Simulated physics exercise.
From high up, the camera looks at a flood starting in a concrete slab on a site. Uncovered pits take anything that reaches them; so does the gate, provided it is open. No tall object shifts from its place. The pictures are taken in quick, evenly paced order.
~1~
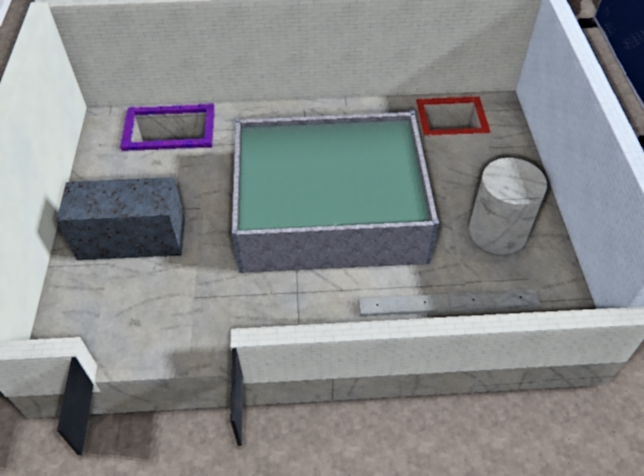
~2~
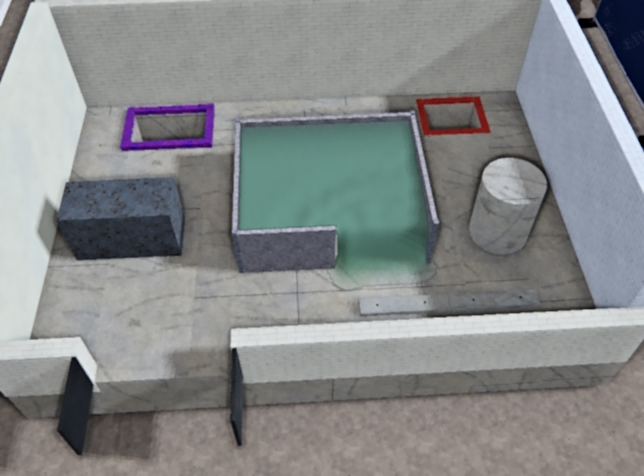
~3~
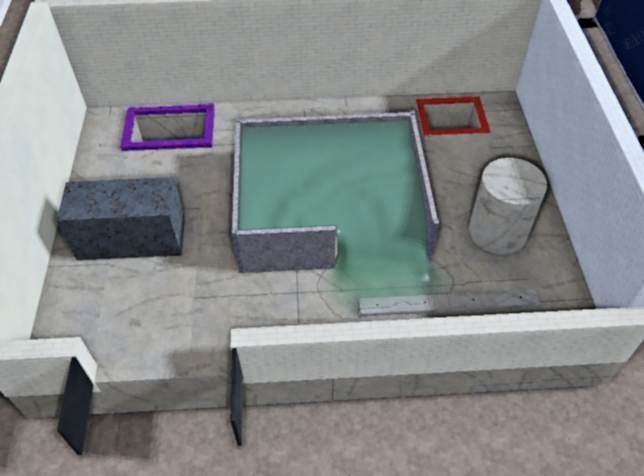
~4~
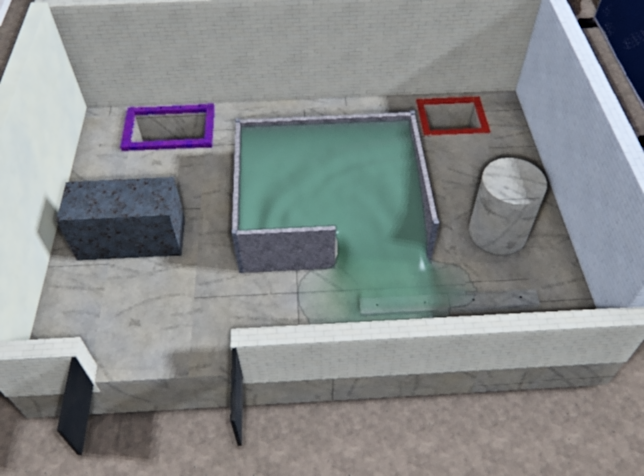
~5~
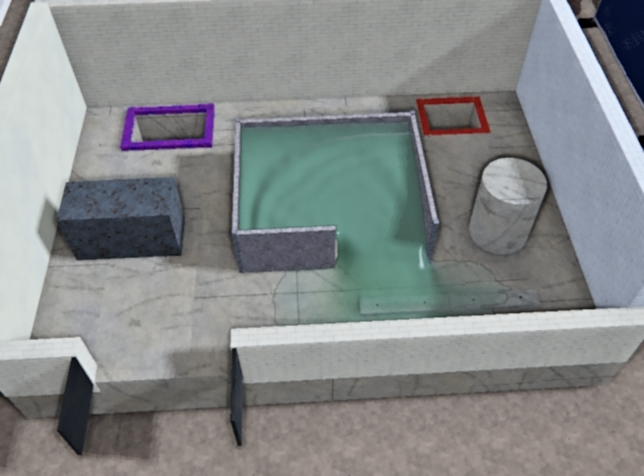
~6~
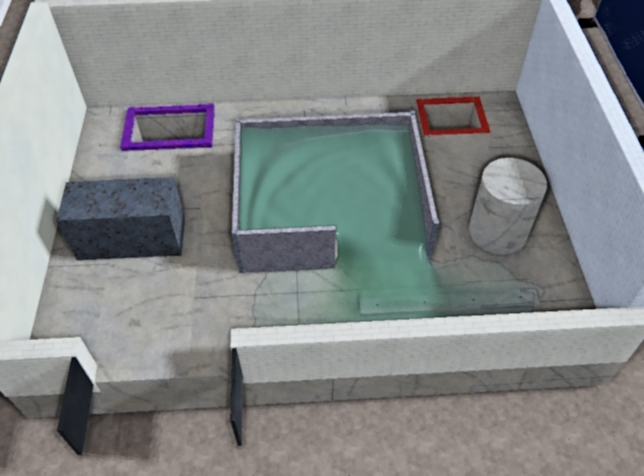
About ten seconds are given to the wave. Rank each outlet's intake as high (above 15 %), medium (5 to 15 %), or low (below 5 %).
Intake: The gate is medium; the purple pit is low; the red pit is high.
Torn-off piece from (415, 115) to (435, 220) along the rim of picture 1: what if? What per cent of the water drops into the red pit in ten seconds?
In percent, red takes 45.
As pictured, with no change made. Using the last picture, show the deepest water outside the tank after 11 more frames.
Roughly (592, 339).
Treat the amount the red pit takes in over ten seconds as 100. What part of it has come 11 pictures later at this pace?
I'd say some 0 per cent.
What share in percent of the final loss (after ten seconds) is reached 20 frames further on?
Result, approximate: 10 per cent.
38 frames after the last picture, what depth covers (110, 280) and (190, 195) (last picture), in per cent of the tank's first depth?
In order: Roughly 20 % and 4 %.
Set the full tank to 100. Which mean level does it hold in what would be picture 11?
Near 70 in a hundred.
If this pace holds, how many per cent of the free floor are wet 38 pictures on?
Roughly 90 %.
A moment on, water covers 25 % of the floor; the gate 0 %, the purple pit 0 %, the red pit 0 %.
Next, water covers 40 % of the floor; the gate 0 %, the purple pit 0 %, the red pit 0 %.
Then, water covers 65 % of the floor; the gate 1 %, the purple pit 0 %, the red pit 1 %.
Later, water covers 90 % of the floor; the gate 4 %, the purple pit 0 %, the red pit 12 %.
In the end, water covers 95 % of the floor; the gate 11 %, the purple pit 0 %, the red pit 23 %.
